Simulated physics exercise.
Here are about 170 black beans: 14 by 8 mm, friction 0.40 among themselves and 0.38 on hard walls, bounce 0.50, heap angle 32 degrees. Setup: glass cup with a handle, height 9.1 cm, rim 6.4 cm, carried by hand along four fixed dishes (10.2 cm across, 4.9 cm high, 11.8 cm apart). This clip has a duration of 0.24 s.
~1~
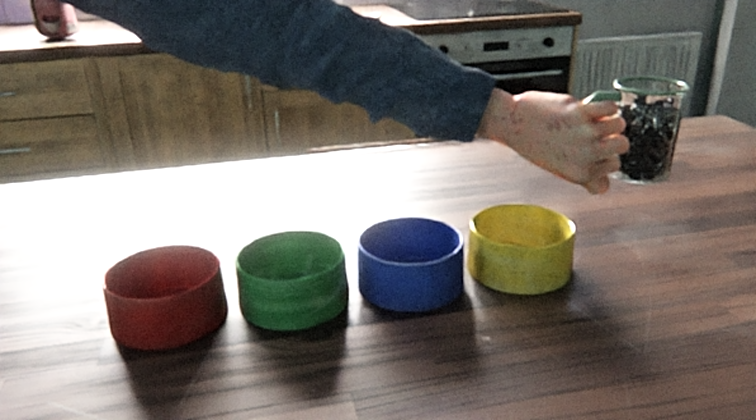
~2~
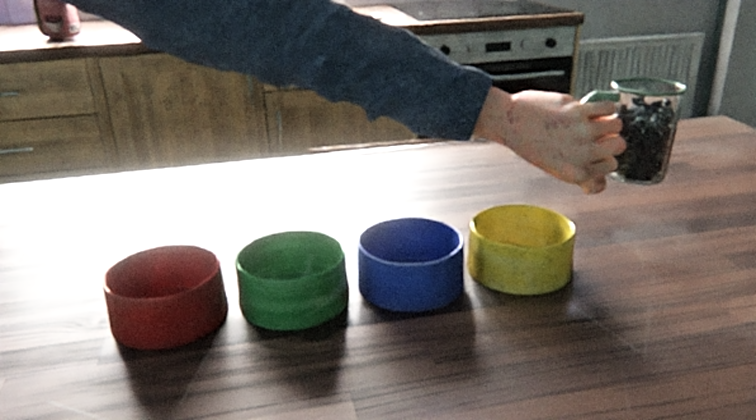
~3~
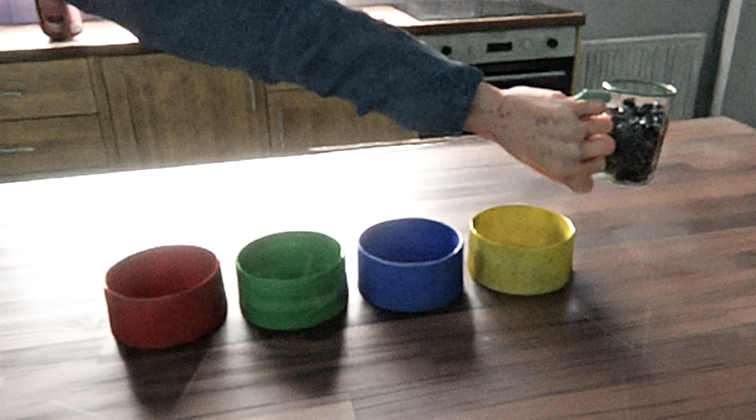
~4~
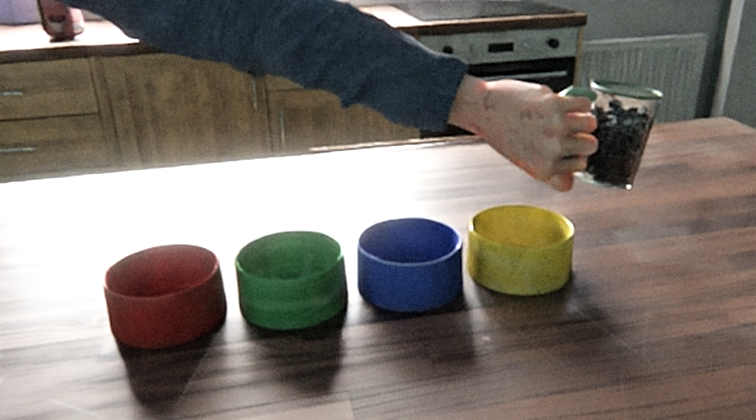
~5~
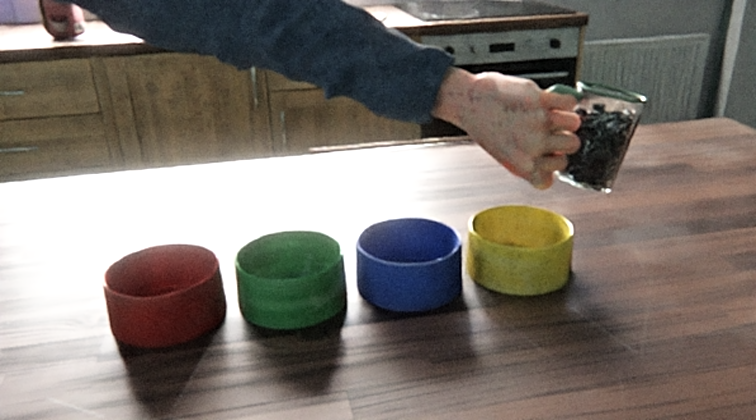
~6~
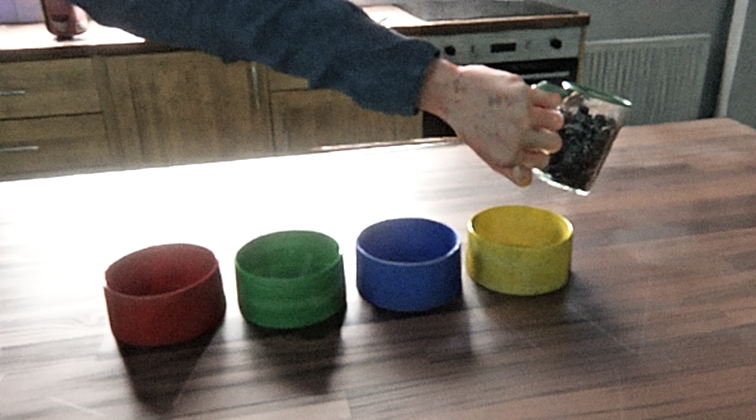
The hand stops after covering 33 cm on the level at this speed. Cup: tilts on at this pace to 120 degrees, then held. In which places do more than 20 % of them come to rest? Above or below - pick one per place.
Red: Below; blue: Above; green: Below; yellow: Below; counter: Below.
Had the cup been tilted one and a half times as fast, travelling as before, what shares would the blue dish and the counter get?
In the blue dish 90; on the counter 0.
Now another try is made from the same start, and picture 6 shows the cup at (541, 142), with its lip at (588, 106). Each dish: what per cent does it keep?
Then red 0, blue 100, green 0, and yellow 0.
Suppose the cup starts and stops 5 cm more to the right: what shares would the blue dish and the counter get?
Result - blue 100 / counter 0.
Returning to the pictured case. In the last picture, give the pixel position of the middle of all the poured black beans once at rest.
My guess is close to (403, 267).
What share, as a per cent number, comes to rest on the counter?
Near 0 percent, roughly speaking.
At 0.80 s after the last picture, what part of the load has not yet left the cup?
About 100 per cent.
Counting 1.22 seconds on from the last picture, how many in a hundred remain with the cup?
Approx. 20 % - an estimate.
Then, 0.48 s after the last picture, tilt 67 degrees; cup holds 100 %.
Then, 0.80 s after the last picture, tilt 99 degrees; cup holds 100 %.
Then, 1.22 s after the last picture, tilt 120 degrees; cup holds 20 %, blue 80 %.
In the end, red 0 %, blue 100 %, green 0 %, yellow 0 %, counter 0 %.
